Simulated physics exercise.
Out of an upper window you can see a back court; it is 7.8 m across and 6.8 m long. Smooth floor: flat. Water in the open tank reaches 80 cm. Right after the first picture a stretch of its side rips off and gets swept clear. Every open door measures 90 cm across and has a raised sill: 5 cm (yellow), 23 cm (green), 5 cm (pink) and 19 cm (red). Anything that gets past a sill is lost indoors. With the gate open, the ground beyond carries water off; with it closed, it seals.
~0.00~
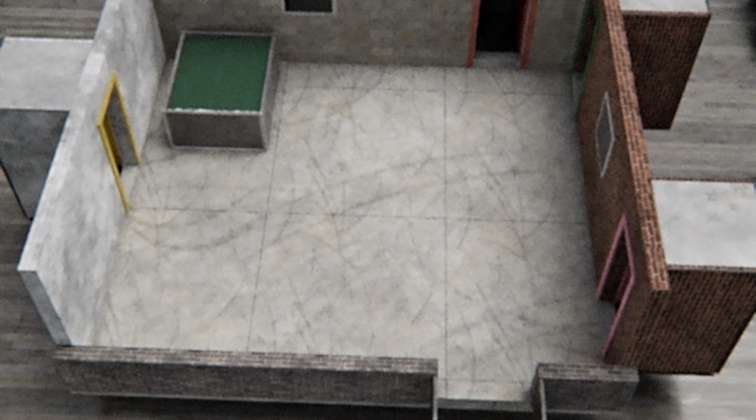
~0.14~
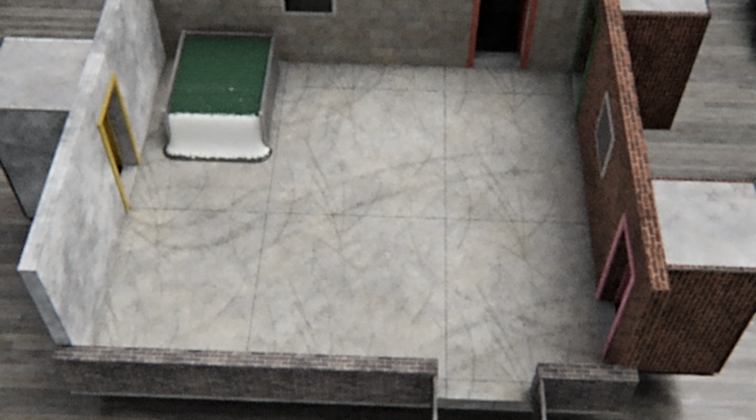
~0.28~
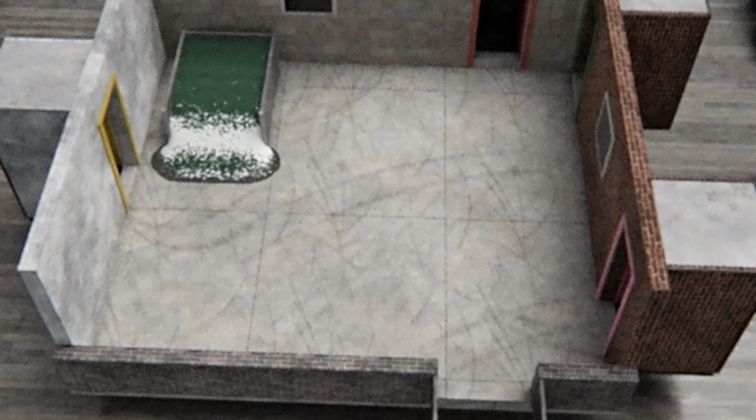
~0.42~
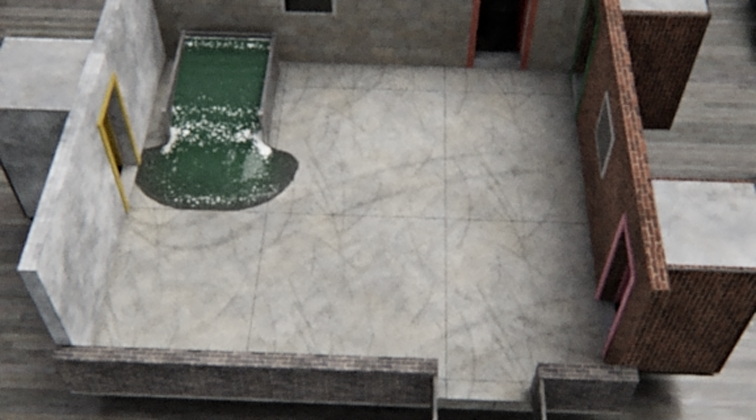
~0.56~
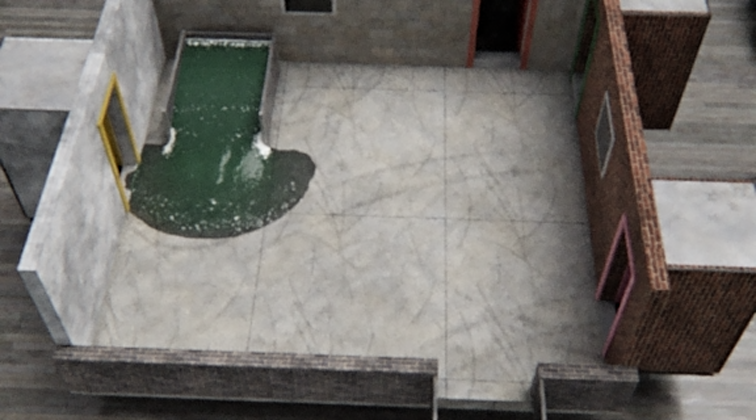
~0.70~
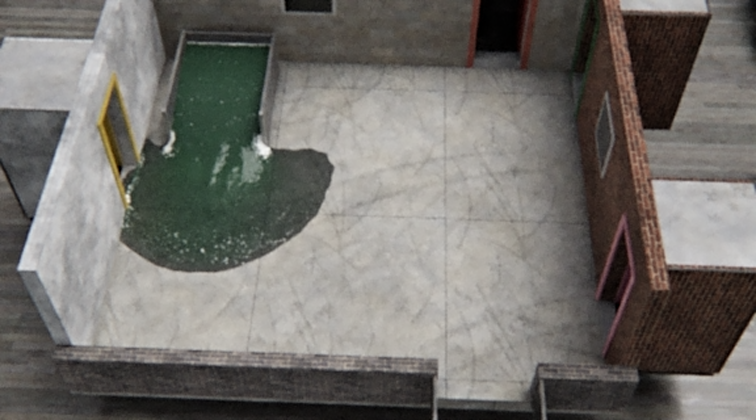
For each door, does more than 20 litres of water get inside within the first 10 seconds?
Yellow door: Past the limit. Green door: Within the limit. Pink door: Past the limit. Red door: Within the limit.
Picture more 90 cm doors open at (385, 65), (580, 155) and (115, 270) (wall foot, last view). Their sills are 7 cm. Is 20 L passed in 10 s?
Taking them in order, the first gets too little, the second too little and the third enough.
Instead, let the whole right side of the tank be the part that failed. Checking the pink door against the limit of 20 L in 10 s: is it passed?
Against that limit: Pink beyond it.
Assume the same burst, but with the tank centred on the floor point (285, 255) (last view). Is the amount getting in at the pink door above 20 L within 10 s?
After that, the pink door ends up outside the limit.
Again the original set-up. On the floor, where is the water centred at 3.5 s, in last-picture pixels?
I'd put it close to (243, 270).
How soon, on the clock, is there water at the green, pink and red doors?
Door times: Green 6.5 s / pink 4.0 s / red 8.0 s.
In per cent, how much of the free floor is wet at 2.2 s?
I'd guess around 40 %.
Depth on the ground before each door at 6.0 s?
You'd get yellow at 5 cm, green at 0 cm, pink at 15 cm, and red at 0 cm.
After 1.4 s water covers 35 % of the floor and is deepest (30 cm) near (171, 373); yellow door 13 cm at the sill, 25 L in, green door not reached, pink door not reached, red door not reached.
After 2.2 s water covers 40 % of the floor and is deepest (46 cm) near (99, 370); yellow door 10 cm at the sill, 63 L in, green door not reached, pink door not reached, red door not reached.
After 3.5 s water covers 45 % of the floor and is deepest (26 cm) near (139, 299); yellow door 8 cm at the sill, 89 L in, green door not reached, pink door not reached, red door not reached.
After 6.0 s water covers 65 % of the floor and is deepest (16 cm) near (587, 296); yellow door 5 cm at the sill, 96 L in, green door not reached, pink door 15 cm at the sill, 63 L in, red door not reached.
After 10.0 s water covers 90 % of the floor and is deepest (12 cm) near (564, 93); yellow door 4 cm at the sill, 100 L in, green door 10 cm at the sill, 0 L in, pink door 8 cm at the sill, 141 L in, red door 10 cm at the sill, 0 L in.
